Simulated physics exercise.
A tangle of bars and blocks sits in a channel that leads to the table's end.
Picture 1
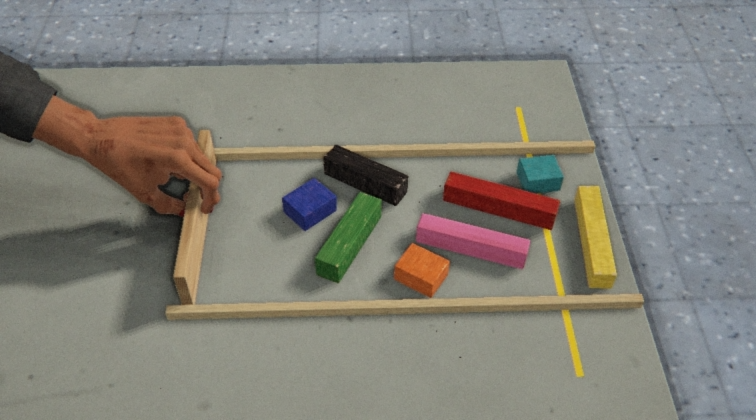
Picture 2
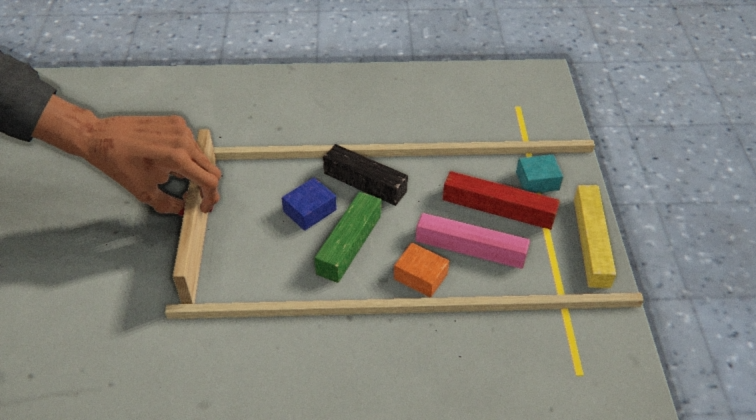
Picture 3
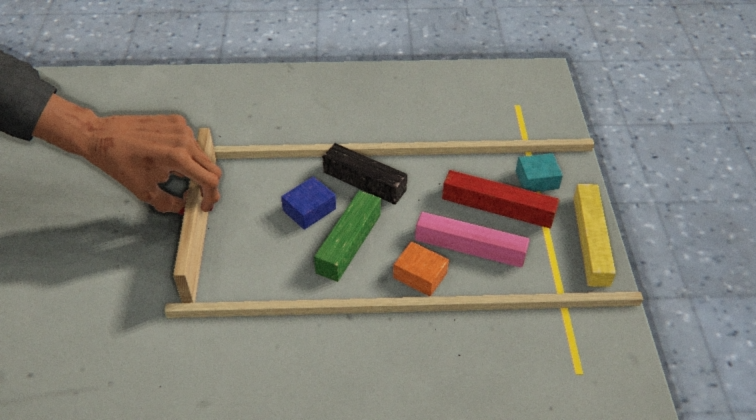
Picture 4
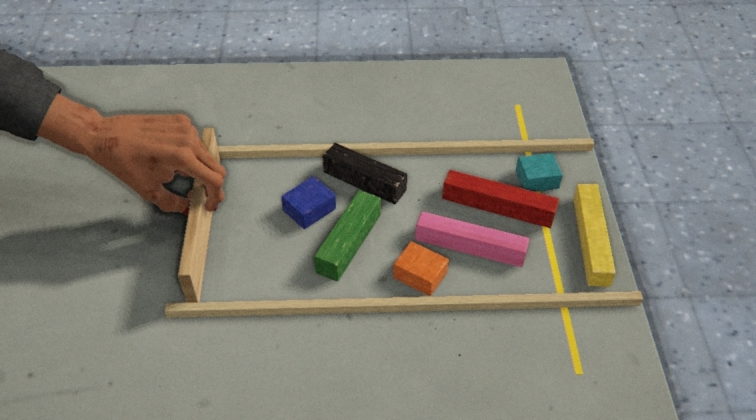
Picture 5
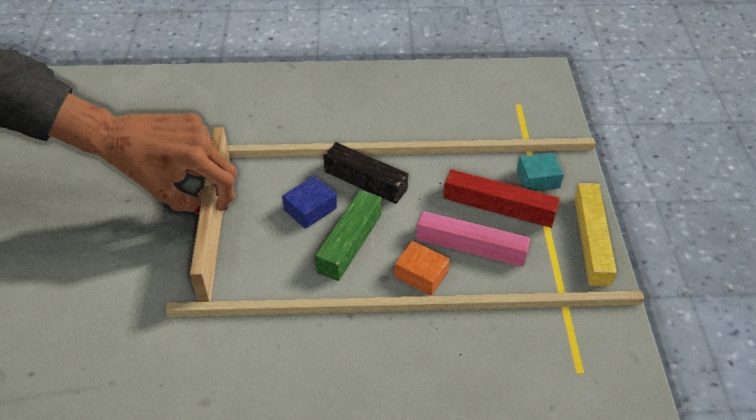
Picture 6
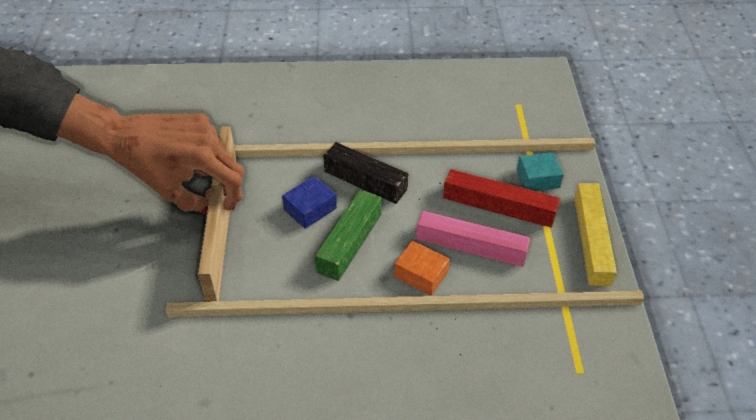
A hand slides a wooden board slightly right between two rails toward colored blocks.
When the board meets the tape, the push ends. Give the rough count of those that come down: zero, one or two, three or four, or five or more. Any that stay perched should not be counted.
After the push, three or four have dropped.
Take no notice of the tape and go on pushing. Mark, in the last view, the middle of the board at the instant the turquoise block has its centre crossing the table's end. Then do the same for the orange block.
The turquoise block puts it at (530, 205), the orange block at (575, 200).
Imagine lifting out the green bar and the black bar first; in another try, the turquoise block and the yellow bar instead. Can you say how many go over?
Counts - first: 1; second: 2.
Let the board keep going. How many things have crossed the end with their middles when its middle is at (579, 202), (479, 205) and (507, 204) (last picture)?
Counts: 6, 1, 1.
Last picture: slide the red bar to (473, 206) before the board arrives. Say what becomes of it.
As for the red bar, it topples off.
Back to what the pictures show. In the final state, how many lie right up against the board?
3 in contact.
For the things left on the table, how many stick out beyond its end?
I'd say 1 of them.
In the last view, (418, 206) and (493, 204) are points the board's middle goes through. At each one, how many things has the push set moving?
The number moved is 7 and then 8.
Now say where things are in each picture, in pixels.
In the first frame, yellow bar (594, 235); turquoise block (540, 175); red bar (500, 201); board (197, 213); tape (545, 222).
In the second frame, turquoise block (539, 174); blue block (309, 204).
In the third frame, red bar (499, 199); green bar (349, 235).
In the fourth frame, yellow bar (593, 233); pink stick (471, 239).
In the fifth frame, turquoise block (540, 172); board (211, 211).
In the sixth frame, yellow bar (594, 232); turquoise block (540, 172); red bar (500, 198); board (219, 210); tape (545, 219).
Soon after, none off yet; yellow bar at rest near (594, 232); turquoise block at rest near (540, 172); red bar at rest near (500, 198).
After that, none off yet; yellow bar moving near (604, 235); turquoise block at rest near (540, 172); red bar displaced a little near (536, 205).
And then, one off so far; yellow bar on its way down near (629, 393); turquoise block displaced about its own width near (567, 162); red bar displaced about its own width near (606, 220).
In the end, the number that fall off is three or four; gone, pink stick, red bar, turquoise block and yellow bar.
